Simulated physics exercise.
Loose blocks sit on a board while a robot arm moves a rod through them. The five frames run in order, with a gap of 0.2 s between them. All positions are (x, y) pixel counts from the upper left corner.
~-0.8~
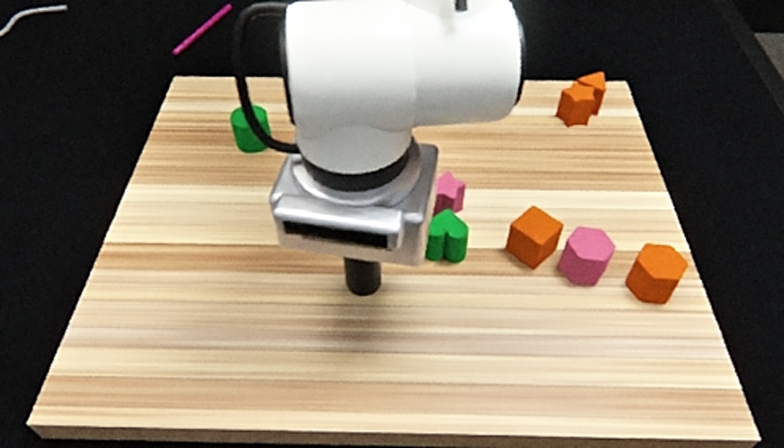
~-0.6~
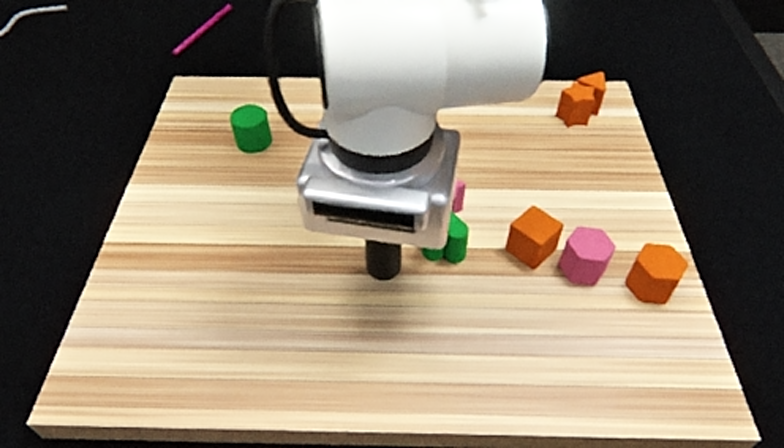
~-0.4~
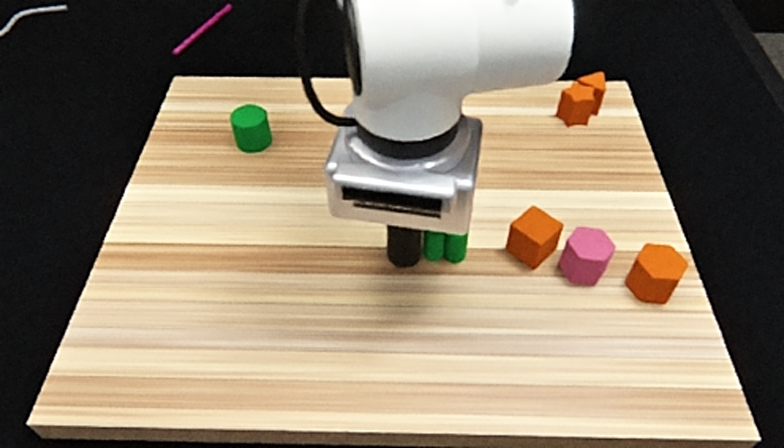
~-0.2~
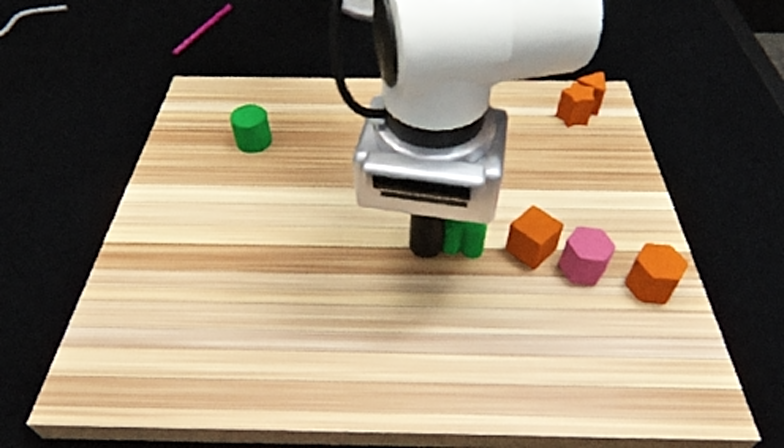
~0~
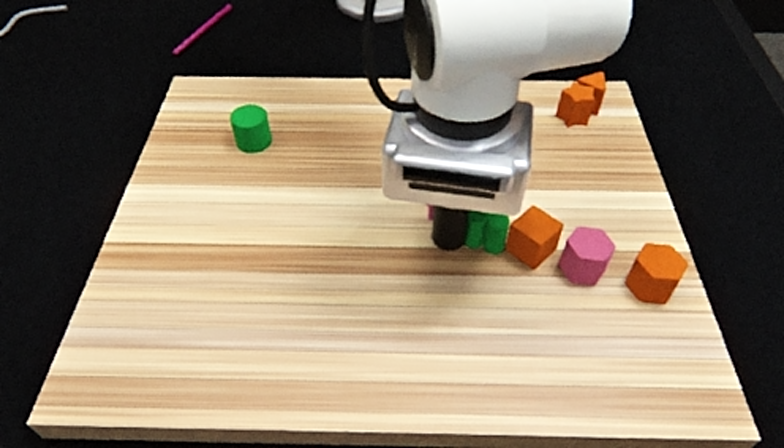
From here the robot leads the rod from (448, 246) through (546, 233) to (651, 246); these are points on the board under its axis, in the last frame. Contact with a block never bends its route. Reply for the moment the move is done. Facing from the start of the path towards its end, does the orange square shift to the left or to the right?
Right.
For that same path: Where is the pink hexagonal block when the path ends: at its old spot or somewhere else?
Displaced, by a centimetre or more.
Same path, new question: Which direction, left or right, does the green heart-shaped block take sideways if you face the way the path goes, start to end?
Gets pushed left.
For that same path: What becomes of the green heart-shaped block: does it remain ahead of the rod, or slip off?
Answer: Slipped away.
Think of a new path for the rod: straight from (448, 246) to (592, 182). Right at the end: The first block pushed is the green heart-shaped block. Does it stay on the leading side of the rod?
It slips away.
On the path given first. One third of the way, rod at (515, 227); green heart-shaped block at (547, 202), turned 50° clockwise; orange square at (577, 226); pink hexagonal block at (611, 251), turned 20° clockwise.
Two thirds of the way, rod at (585, 227); green heart-shaped block at (597, 189); orange square at (626, 236), turned 55° clockwise; pink hexagonal block at (633, 270), turned 60° clockwise; orange hexagonal block at (680, 269), turned 40° anticlockwise.
At the end, rod at (655, 237); green heart-shaped block at (602, 188), turned 15° anticlockwise; orange square at (667, 249), turned 135° clockwise; pink hexagonal block at (635, 276), turned 85° clockwise; orange hexagonal block at (696, 285), turned 60° anticlockwise.
